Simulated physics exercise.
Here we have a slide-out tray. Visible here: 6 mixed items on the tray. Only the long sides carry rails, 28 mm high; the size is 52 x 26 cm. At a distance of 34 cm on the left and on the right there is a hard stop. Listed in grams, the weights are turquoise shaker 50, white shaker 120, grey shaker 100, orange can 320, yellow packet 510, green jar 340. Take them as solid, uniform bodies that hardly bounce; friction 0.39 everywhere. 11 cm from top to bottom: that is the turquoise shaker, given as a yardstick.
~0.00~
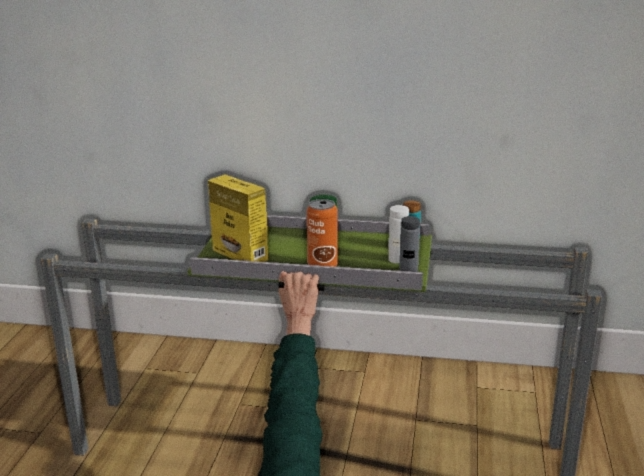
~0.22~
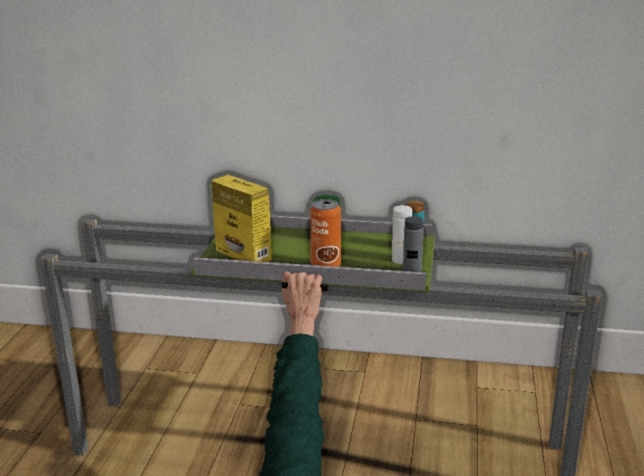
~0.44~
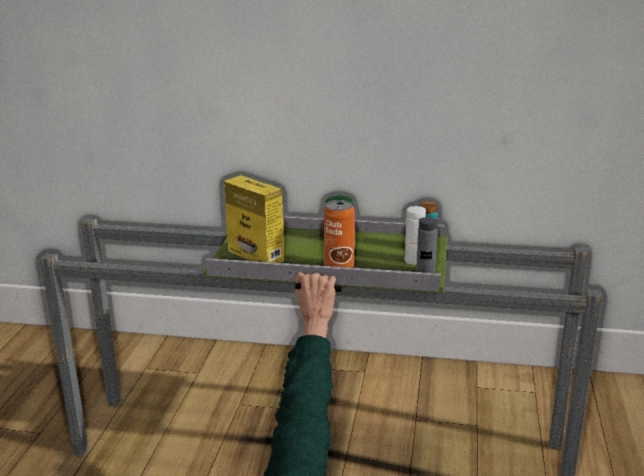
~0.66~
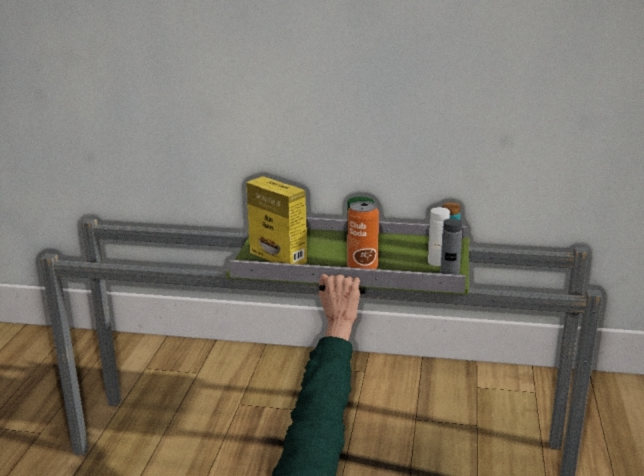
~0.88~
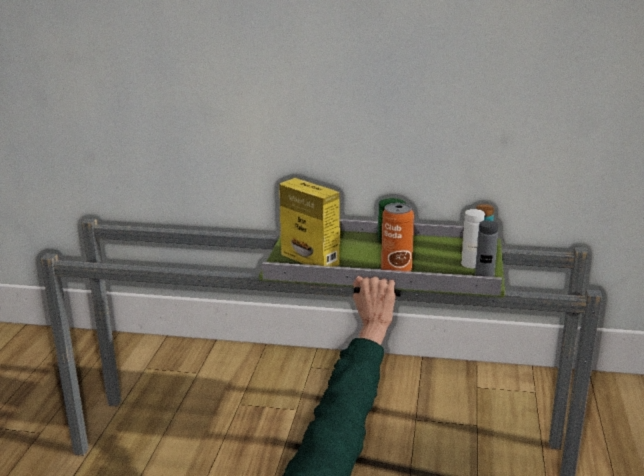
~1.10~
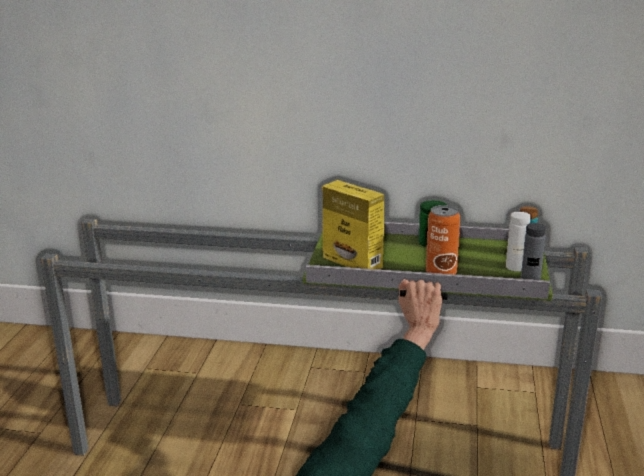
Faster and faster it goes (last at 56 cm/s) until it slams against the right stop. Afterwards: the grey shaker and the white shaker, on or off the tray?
As I see it, I expect the grey shaker to be lost from the tray. I expect the white shaker to be lost from the tray.
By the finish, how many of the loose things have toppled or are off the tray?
That makes 2.
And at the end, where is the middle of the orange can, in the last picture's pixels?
Around (494, 247).
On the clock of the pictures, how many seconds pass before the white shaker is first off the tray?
It happens near 1.5 s.
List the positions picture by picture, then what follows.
Tray midway; grey shaker (410, 246); white shaker (399, 235), in the first frame.
Tray 1 cm right; yellow packet (241, 221), in the second frame.
Tray 4 cm right; orange can (339, 237), in the third frame.
Tray 9 cm right; yellow packet (277, 223), in the fourth frame.
Tray 17 cm right; orange can (397, 241), in the fifth frame.
Tray 26 cm right; grey shaker (533, 253); white shaker (518, 241), in the sixth frame.
After 1.60 s, tray 34 cm right; white shaker and grey shaker now off the tray; turquoise shaker moved 3 cm; yellow packet moved 3 cm.
After 1.80 s, tray 34 cm right; yellow packet moved 3 cm; green jar moved 3 cm; orange can moved 3 cm.
In the end (2.6 s), off the tray, white shaker and grey shaker; the other 4 under 5 cm from the start.
